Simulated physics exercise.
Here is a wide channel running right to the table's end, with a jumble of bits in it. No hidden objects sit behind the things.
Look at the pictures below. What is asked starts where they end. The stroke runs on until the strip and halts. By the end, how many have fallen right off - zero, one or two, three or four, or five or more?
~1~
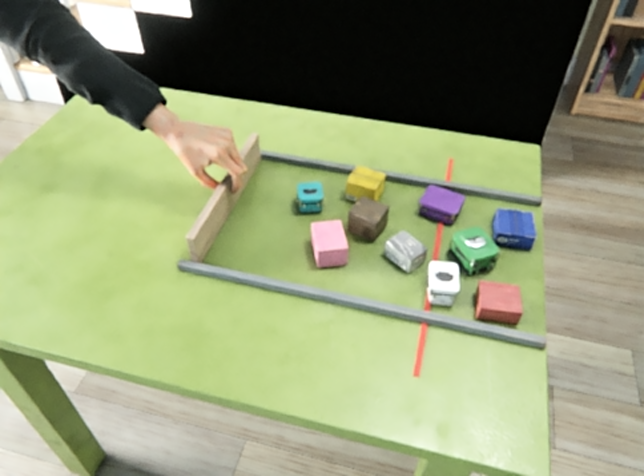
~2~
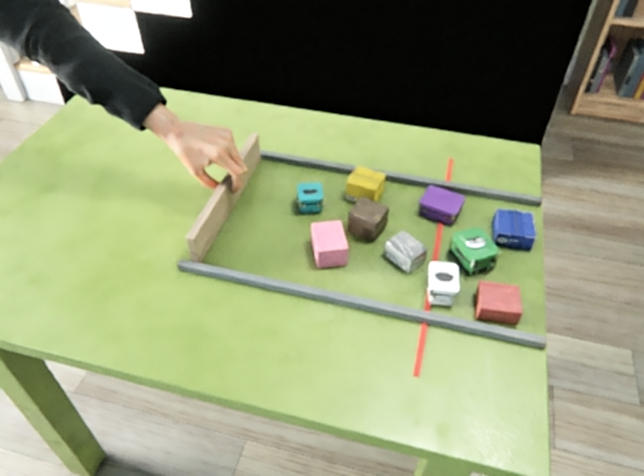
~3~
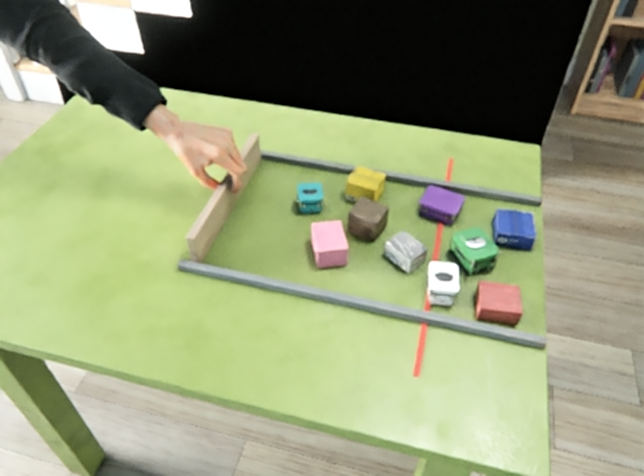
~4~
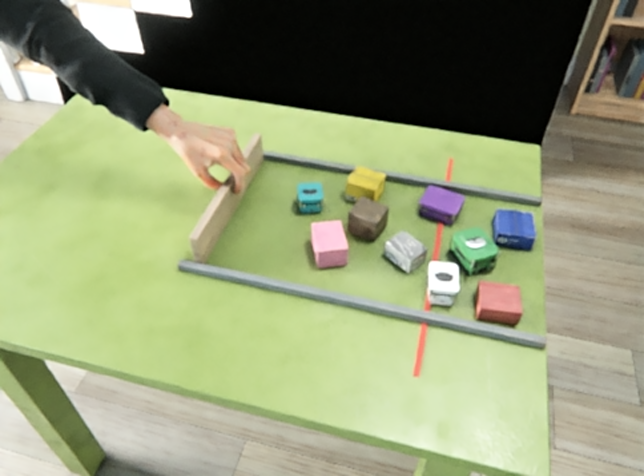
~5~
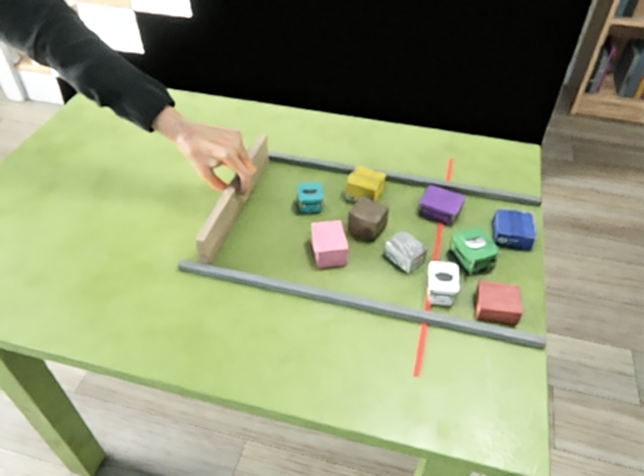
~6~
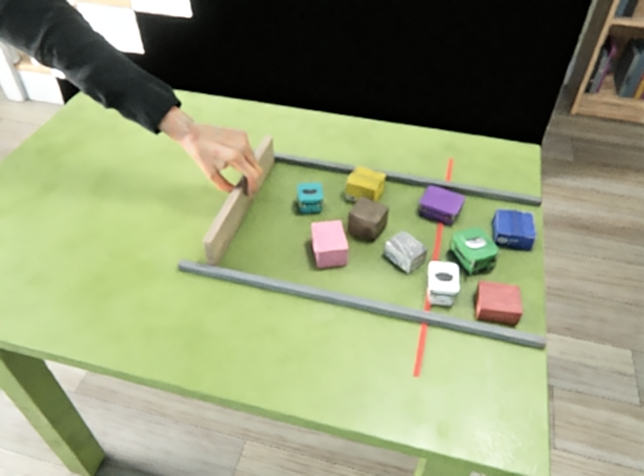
By the end, zero have.
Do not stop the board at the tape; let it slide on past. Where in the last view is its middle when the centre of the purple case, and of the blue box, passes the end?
Approx. (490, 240) / approx. (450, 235) for the other.
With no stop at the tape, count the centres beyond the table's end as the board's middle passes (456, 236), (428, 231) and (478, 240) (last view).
Taking the places in turn, the counts are 1, 0 and 2.
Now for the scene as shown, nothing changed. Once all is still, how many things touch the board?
4 touch it.
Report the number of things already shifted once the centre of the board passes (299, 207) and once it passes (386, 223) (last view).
Tally at point one: 1; at point two: 7.
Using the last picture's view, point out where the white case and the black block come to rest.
Looks like one lands around (476, 304), and the other around (461, 242).
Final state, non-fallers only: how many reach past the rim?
1.
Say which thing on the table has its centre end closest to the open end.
Blue box.
Soon after, none off yet; blue box at rest near (514, 229); red block at rest near (498, 302); green case at rest near (473, 251).
In the end, the number that fall off is zero.
